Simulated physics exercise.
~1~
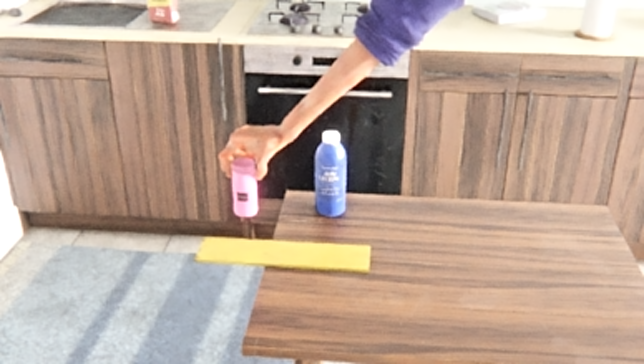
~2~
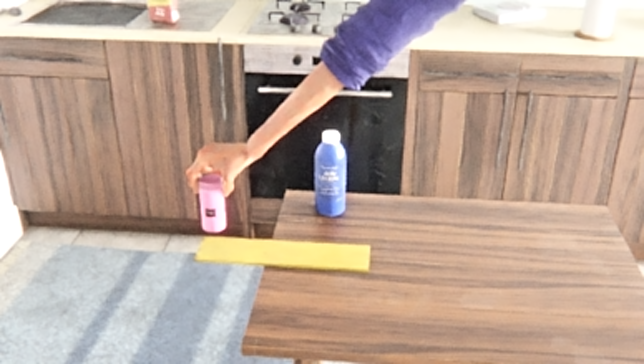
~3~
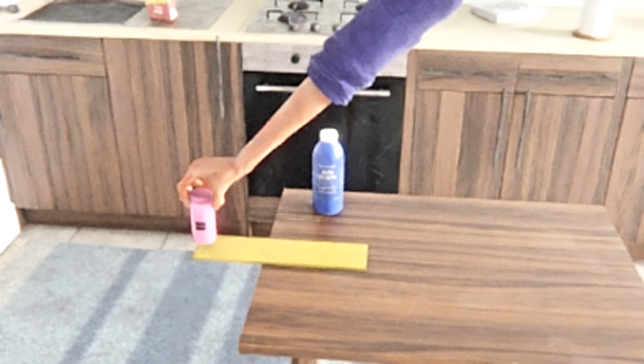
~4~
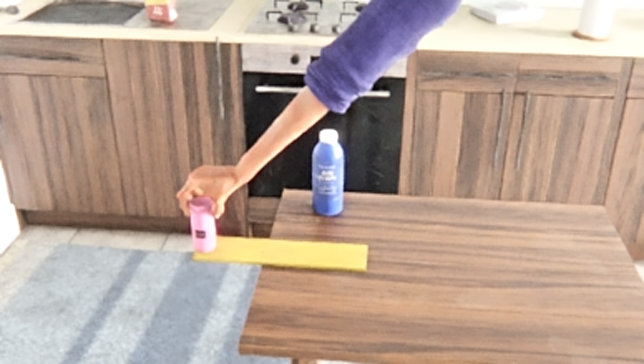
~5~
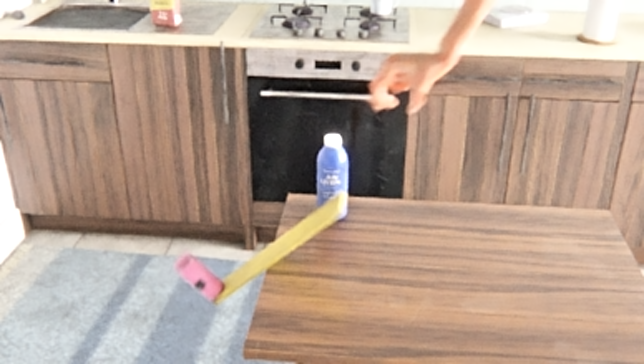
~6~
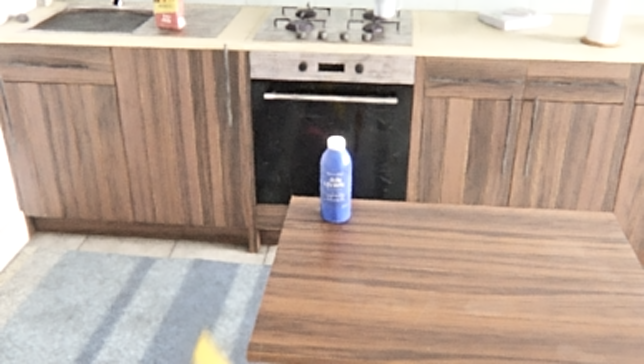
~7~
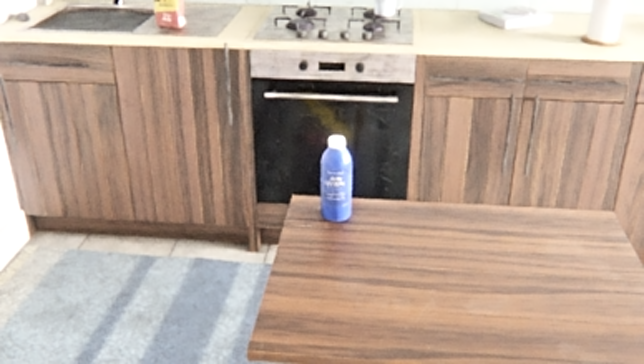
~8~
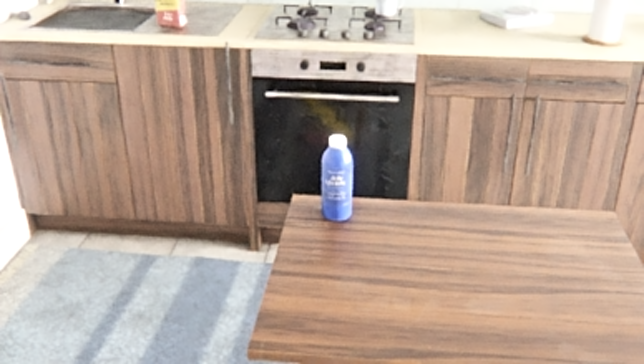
To begin with, a hand holds a pink shaker above a yellow plank that juts out past the left edge of a wooden table, with a blue bottle standing nearby. The hand moves the shaker left and down, then sets it upright on the plank's overhanging end. It lets go and draws back, and the plank tips steeply, its left end dropping as the shaker leans and slides down with it. The plank falls off the table, and both objects drop out of sight. Only the blue bottle remains, still upright on the table.
